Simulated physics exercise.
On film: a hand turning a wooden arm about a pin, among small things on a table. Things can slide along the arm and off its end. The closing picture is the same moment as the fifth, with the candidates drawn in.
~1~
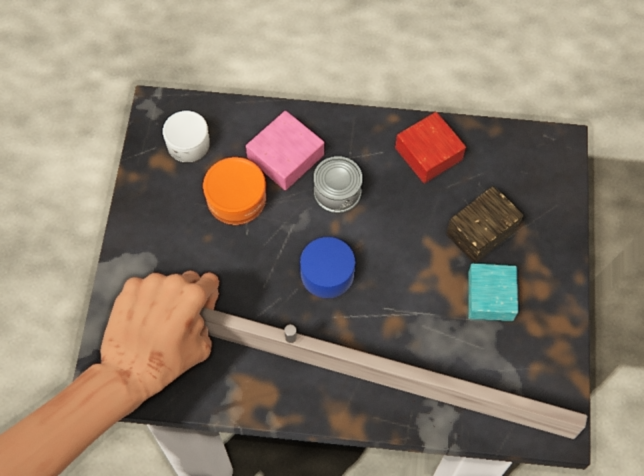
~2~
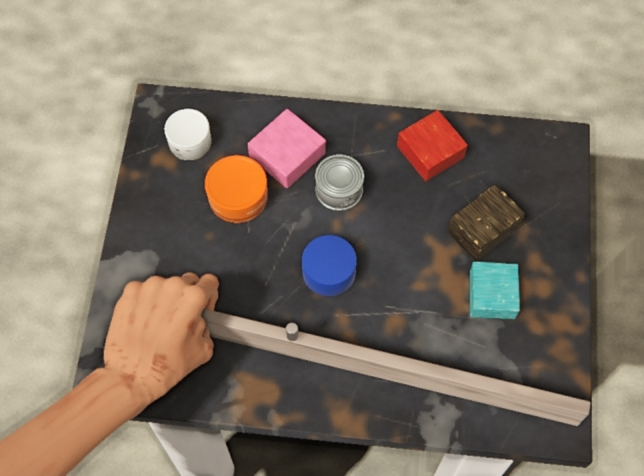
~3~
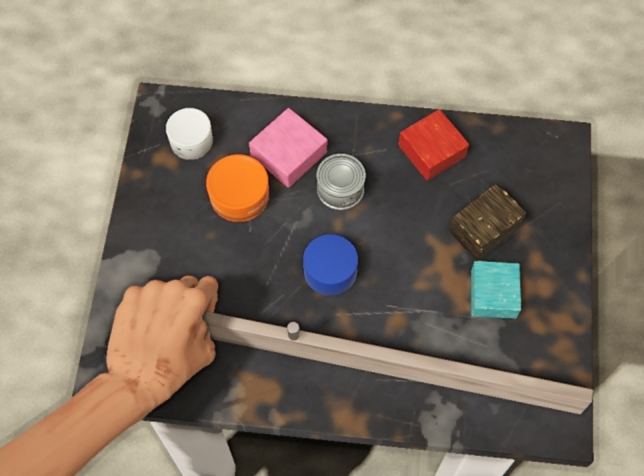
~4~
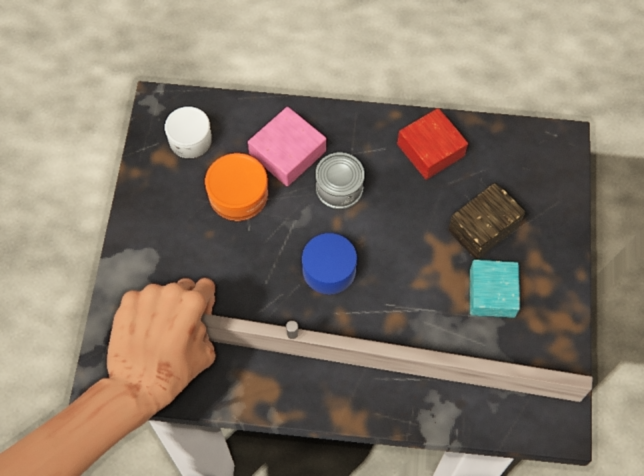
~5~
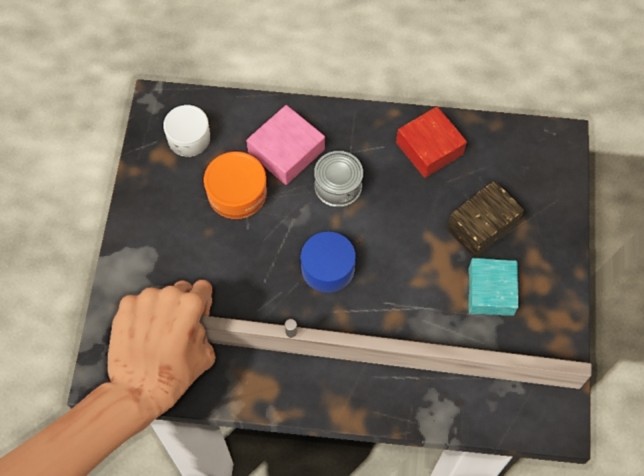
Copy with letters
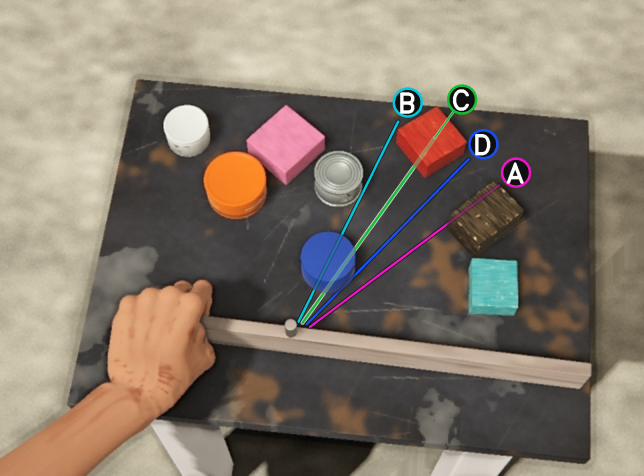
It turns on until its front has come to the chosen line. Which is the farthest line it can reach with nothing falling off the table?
Stop at D.
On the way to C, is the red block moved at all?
By then, yes.
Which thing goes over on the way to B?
The red block.
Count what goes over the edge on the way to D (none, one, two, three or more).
By then, none.
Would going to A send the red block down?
No.
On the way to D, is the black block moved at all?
By then, yes.
On the marked copy, A at (408, 254); B at (351, 217); C at (371, 227); D at (391, 239).
Taking D. A third of the way, arm (441, 299); turquoise block (484, 271); black block (484, 215).
Two thirds of the way, arm (418, 254); black block (475, 178); turquoise block (442, 215).
When it is over, arm (393, 229); red block (401, 108); black block (443, 138); nothing has fallen.
As for the rest, A is safe but short; B drops the red block; C drops the red block.
